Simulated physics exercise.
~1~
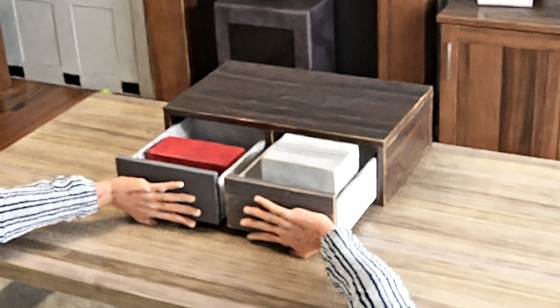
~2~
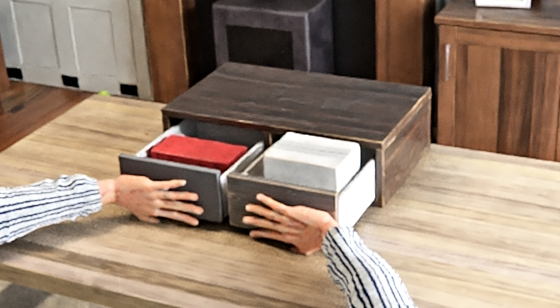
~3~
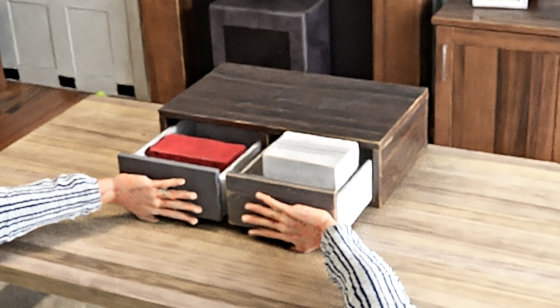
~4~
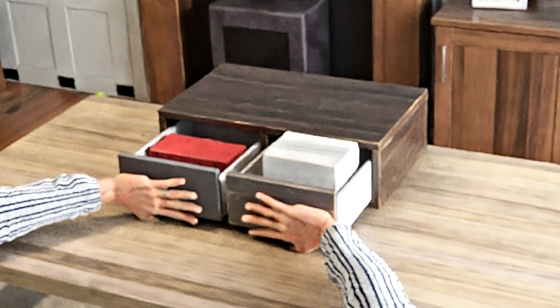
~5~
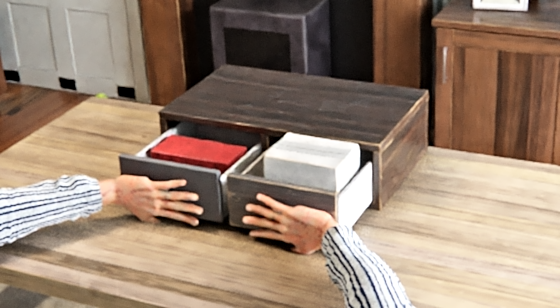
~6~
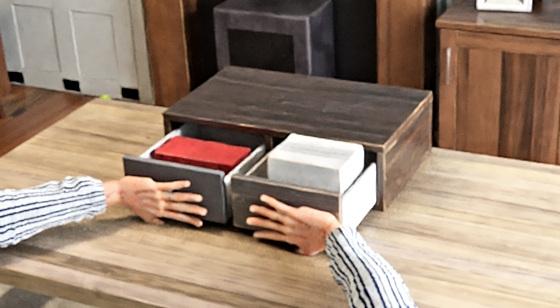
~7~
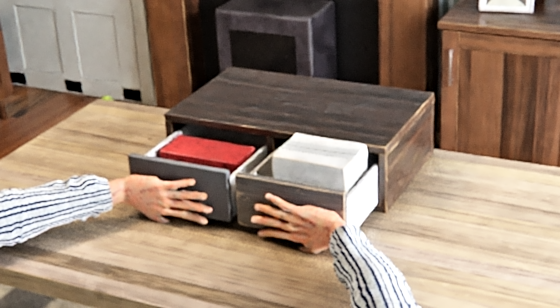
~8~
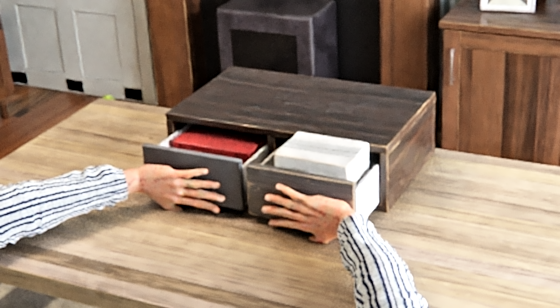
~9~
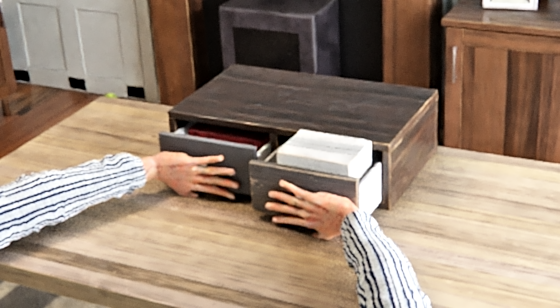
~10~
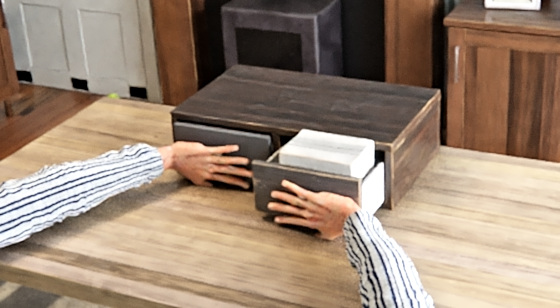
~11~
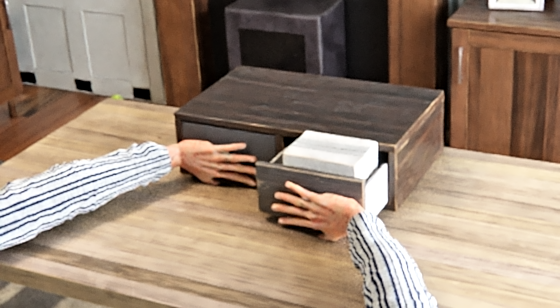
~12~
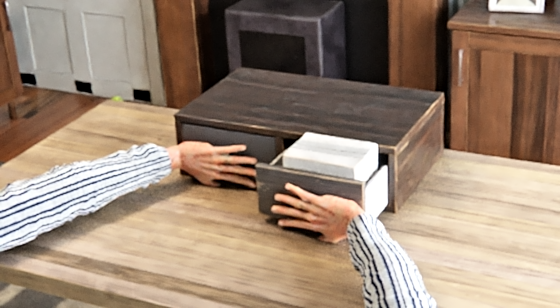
On a wooden table, hands pushing two open drawers, the left one with a red block shutting fully, the right staying ajar.
